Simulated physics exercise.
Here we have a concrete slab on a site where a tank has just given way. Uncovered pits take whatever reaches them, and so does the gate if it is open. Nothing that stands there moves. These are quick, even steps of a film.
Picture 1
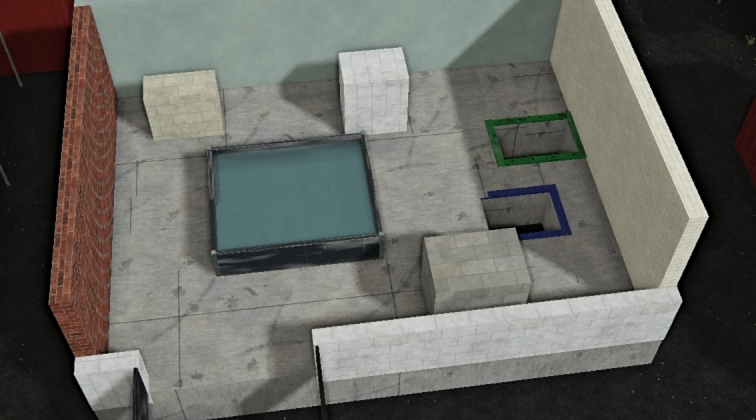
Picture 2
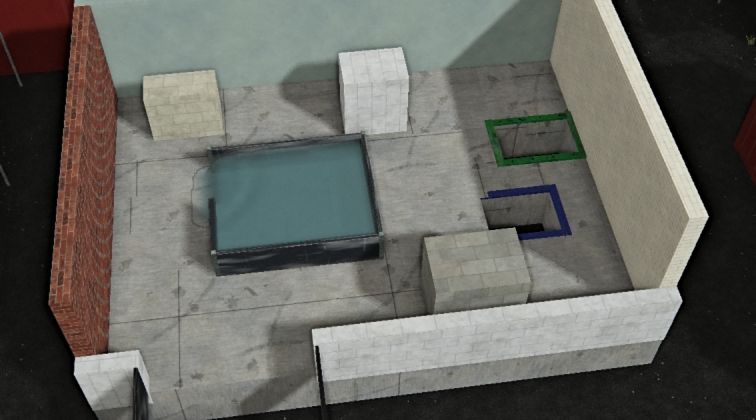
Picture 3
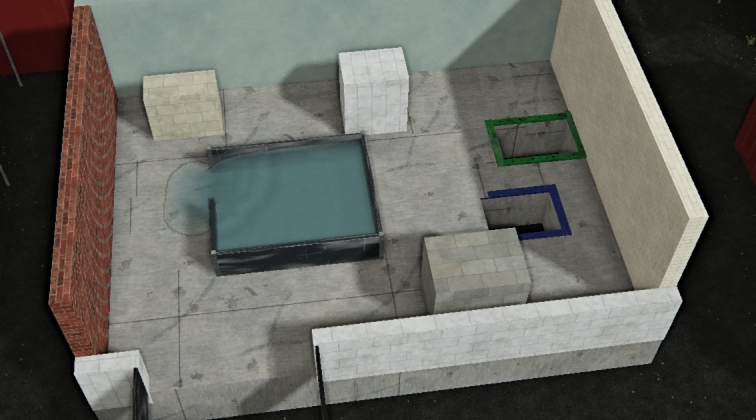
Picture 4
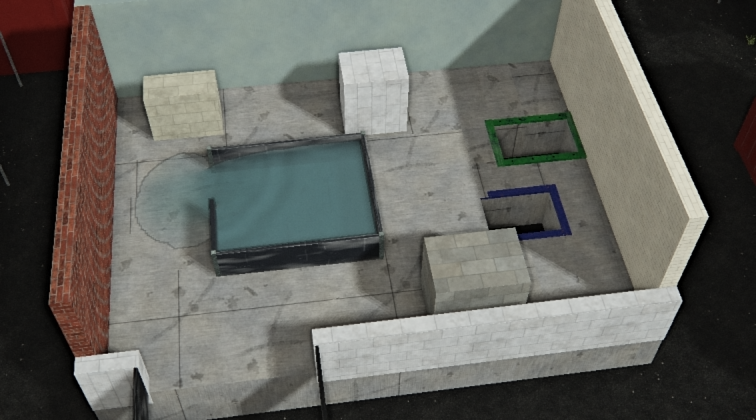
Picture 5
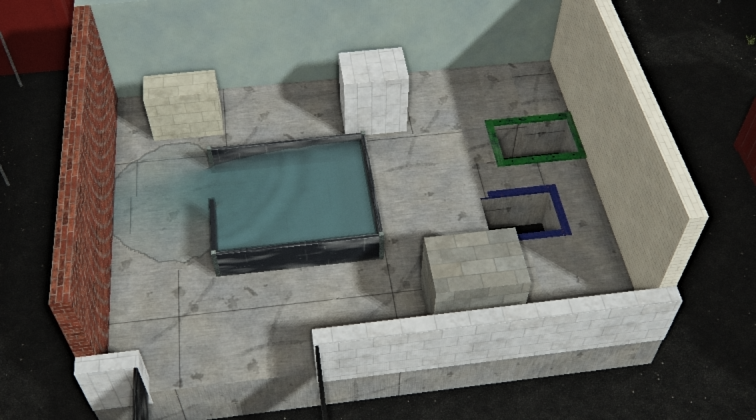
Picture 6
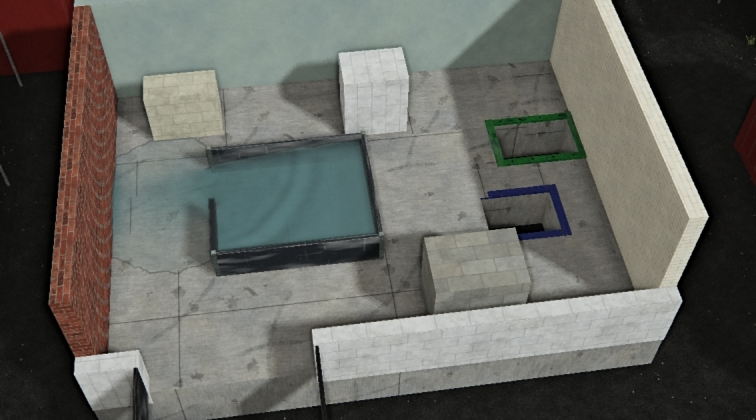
Blue-green water lies in a dark-framed tank on a walled concrete slab, seen from high above by a still camera. A red brick wall stands at left and a cream one at right, with pale blocks behind and in front of the tank and green-edged and blue-edged openings at right. The water pours through a gap in the tank's left side, spreading in a thin, widening fan to the brick wall.
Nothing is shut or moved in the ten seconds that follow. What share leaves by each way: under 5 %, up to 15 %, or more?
One by one: The gate takes over 15 %; the green pit takes under 5 %; the blue pit takes under 5 %.
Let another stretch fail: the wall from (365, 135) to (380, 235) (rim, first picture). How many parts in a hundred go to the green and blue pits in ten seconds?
Roughly, in per cent: Green 20, blue 45.
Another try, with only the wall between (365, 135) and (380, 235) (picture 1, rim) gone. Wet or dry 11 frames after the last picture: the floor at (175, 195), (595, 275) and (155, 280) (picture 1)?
In that order: Clear, wet, dry.
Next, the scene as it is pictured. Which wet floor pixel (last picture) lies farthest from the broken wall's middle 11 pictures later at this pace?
Close to (108, 381).
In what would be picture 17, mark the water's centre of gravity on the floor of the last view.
At about (244, 205).
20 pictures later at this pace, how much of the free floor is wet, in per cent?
I make it 35 per cent.
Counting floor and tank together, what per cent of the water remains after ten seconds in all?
I make it 78 per cent.
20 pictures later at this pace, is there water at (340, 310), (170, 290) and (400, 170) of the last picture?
As listed: Free of water, covered, not flooded.
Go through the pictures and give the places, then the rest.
Still water in the water tank at (293, 194), in the first frame.
The front is at (202, 172), out from the gap at (216, 190), in the second frame.
The front is at (171, 220), out from the gap at (216, 191), in the third frame.
The front is at (143, 217), out from the gap at (216, 192), in the fourth frame.
The front is at (115, 189), out from the gap at (216, 191), in the fifth frame.
Water pours out at (216, 191) and has run to (116, 166), in the sixth frame.
A moment on, water covers 10 % of the floor; the gate 0 %, the green pit 0 %, the blue pit 0 %.
Next, water covers 20 % of the floor; the gate 0 %, the green pit 0 %, the blue pit 0 %.
Then, water covers 35 % of the floor; the gate 2 %, the green pit 0 %, the blue pit 0 %.
Later, water covers 55 % of the floor; the gate 10 %, the green pit 0 %, the blue pit 0 %.
In the end, water covers 70 % of the floor; the gate 19 %, the green pit 2 %, the blue pit 1 %.
